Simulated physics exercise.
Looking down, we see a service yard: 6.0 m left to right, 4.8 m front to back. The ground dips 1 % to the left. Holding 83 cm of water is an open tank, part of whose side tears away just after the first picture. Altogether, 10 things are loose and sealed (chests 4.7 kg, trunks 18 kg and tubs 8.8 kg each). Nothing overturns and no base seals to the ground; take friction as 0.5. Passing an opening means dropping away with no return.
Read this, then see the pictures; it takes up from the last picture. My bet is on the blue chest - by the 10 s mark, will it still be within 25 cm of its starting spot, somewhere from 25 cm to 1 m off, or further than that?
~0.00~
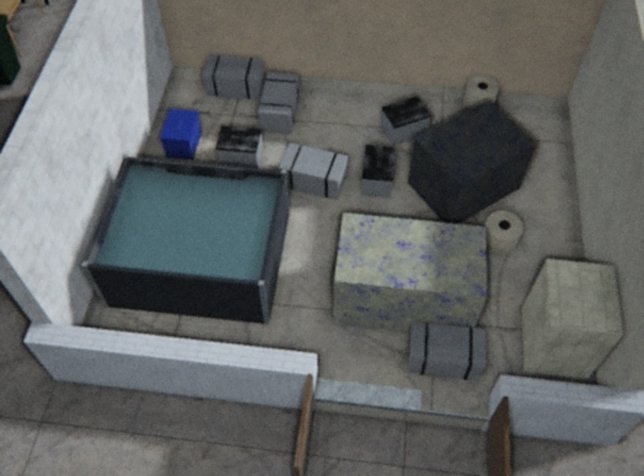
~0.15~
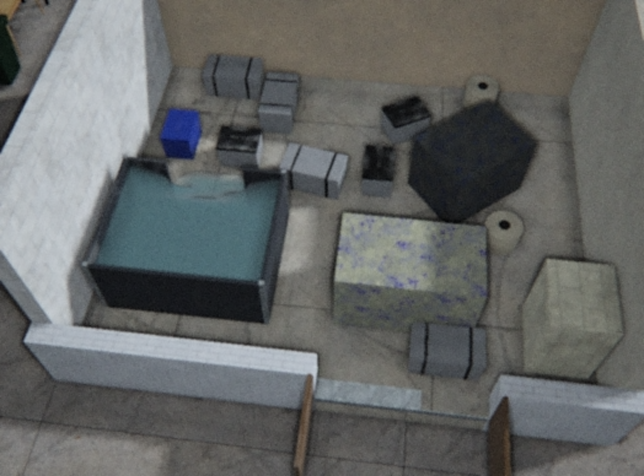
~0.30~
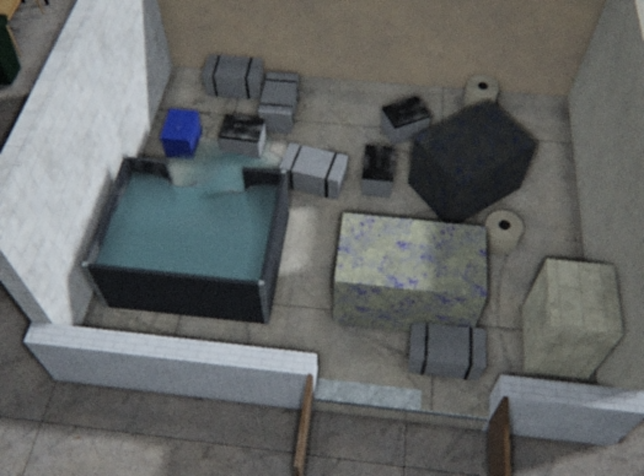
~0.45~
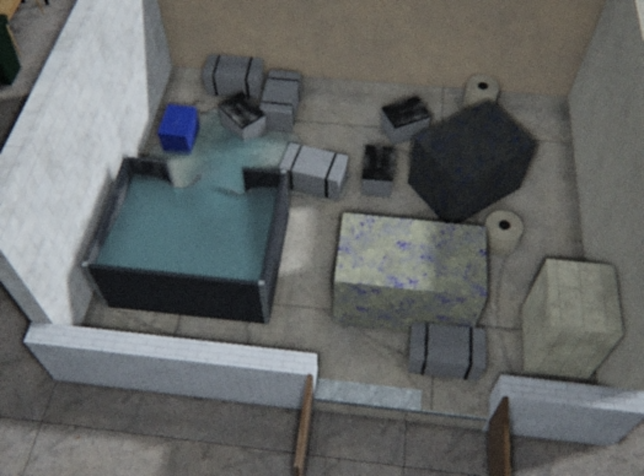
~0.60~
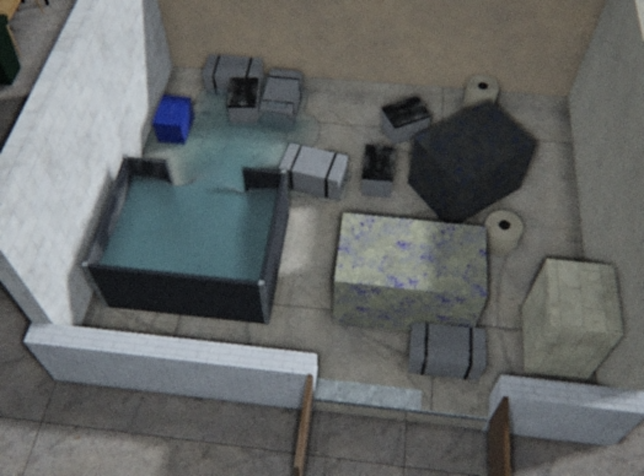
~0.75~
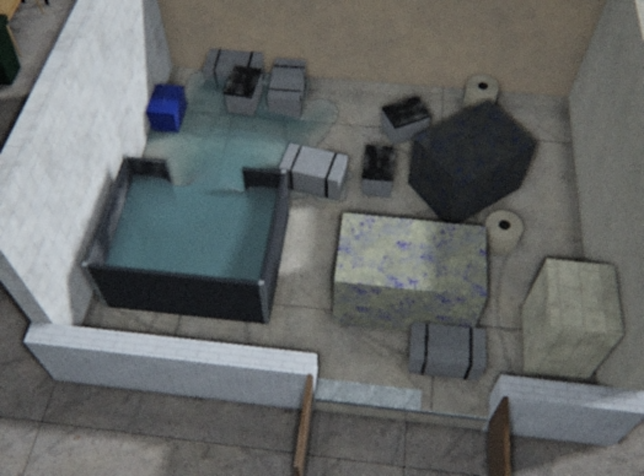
Further than that.
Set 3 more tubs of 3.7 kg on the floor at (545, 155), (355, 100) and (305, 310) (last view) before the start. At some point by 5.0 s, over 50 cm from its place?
Answers, first to last: Exceeding, exceeding, not exceeding.
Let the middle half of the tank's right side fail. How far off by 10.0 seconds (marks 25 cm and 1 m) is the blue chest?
I'd say the blue chest is shoved partway.
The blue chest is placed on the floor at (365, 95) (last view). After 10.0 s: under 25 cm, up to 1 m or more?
As it turns out, it is swept away.
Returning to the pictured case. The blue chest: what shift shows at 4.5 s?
It is about 120 cm out of place by then.
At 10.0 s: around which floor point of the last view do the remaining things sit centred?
The centre is close to (412, 193).
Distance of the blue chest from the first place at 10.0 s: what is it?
Some 250 cm, give or take.
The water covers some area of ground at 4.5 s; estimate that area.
Wet area: Approx. 20 m2.
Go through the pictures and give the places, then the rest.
The blue chest at (180, 125), on the bottom; water covers 2.8 m2; 0 of 10 have shifted, in the first frame.
The blue chest at (180, 125), on the bottom; water covers 3.5 m2; 0 of 10 have shifted, in the second frame.
The blue chest at (180, 125), on the bottom; 4.3 m2 under water; 1 of 10 have shifted, in the third frame.
The blue chest at (177, 120) rests on the ground, 8 cm from its start; 5.4 m2 under water; 2 of 10 have shifted, in the fourth frame.
The blue chest at (172, 110), on the bottom, 28 cm from its start; 6.5 m2 under water; 3 of 10 have shifted, in the fifth frame.
The blue chest at (165, 99) rests on the ground, 52 cm from its start; 7.8 m2 under water; 4 of 10 have shifted, in the sixth frame.
After 2.0 s the blue chest is near (195, 45), 1.2 m from its start, afloat; 0 of 10 are out; 4 afloat.
After 4.5 s the blue chest is near (213, 59), 1.2 m from its start, afloat; 0 of 10 are out; 5 afloat.
After 7.0 s the blue chest is near (282, 64), 1.7 m from its start, afloat; 0 of 10 are out; 9 afloat.
After 10.0 s the blue chest is near (355, 81), 2.5 m from its start, afloat; 1 of 10 are out; 9 afloat.
